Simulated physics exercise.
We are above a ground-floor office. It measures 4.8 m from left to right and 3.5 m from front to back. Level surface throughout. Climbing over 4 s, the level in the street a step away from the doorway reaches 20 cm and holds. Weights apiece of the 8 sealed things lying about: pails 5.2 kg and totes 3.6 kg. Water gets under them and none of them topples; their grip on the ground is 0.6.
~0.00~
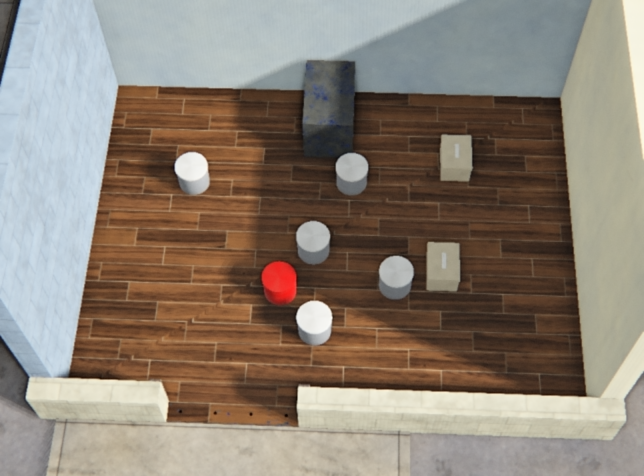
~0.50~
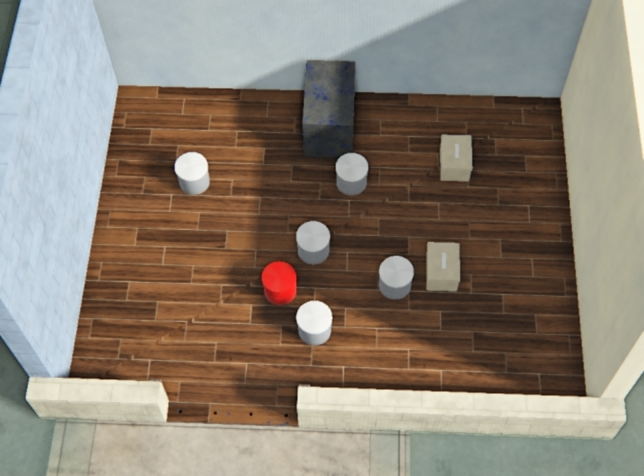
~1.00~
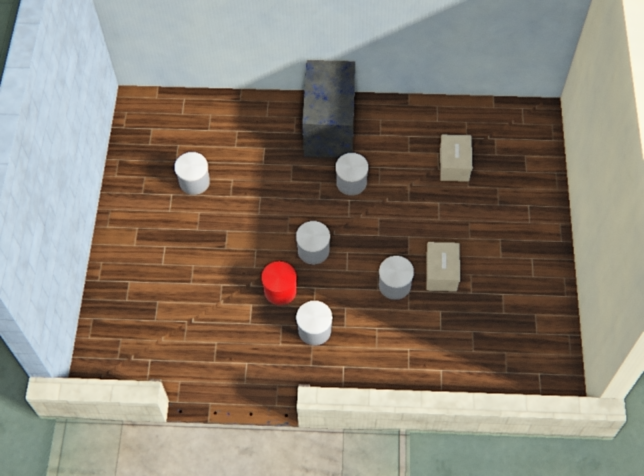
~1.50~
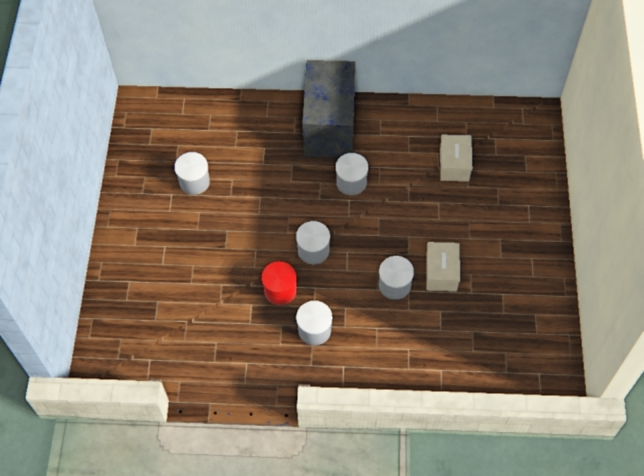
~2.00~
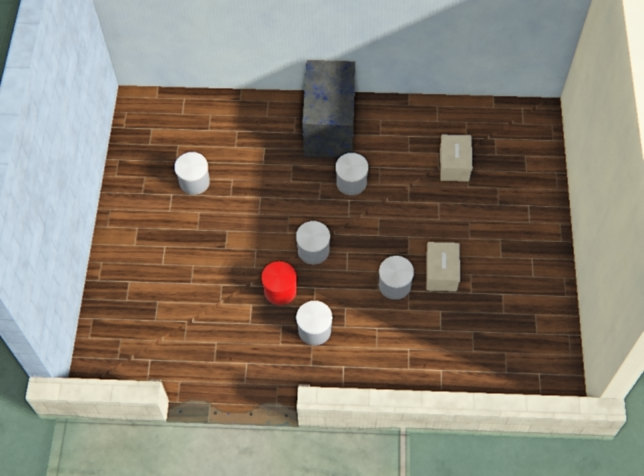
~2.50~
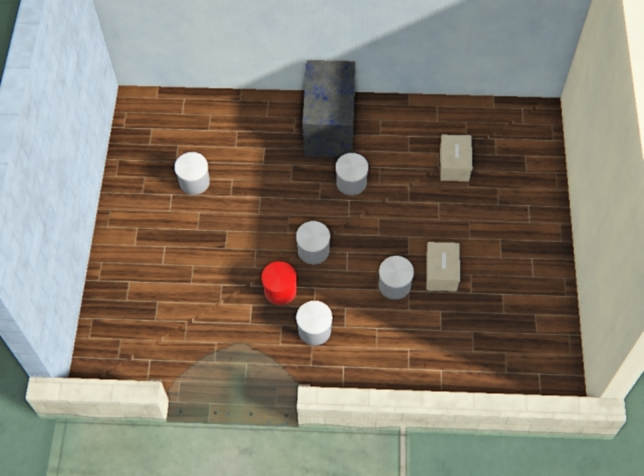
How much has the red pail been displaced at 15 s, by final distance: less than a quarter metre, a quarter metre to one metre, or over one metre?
It is displaced greatly.
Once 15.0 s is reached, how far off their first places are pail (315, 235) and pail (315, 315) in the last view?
One is off by 200 cm, the other by 140 cm, in the order asked.
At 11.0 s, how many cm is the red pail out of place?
Displacement near 200 cm.
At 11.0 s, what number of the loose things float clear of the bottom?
That would be 5 of them.
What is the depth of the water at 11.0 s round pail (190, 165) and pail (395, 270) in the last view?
First roughly 13 cm, second roughly 3 cm.
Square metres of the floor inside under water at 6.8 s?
Close to 14 m2, I'd say.
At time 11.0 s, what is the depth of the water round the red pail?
Depth: About 12 cm.
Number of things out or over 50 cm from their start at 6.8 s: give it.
It comes to 4.
After 3.5 s the red pail is near (279, 276), 0.0 m from its start, aground; 0 afloat.
After 6.8 s the red pail is near (252, 115), 1.9 m from its start, afloat; 2 afloat.
After 11.0 s the red pail is near (145, 140), 2.1 m from its start, afloat; 5 afloat.
After 15.0 s the red pail is near (161, 131), 2.0 m from its start, afloat; 8 afloat.
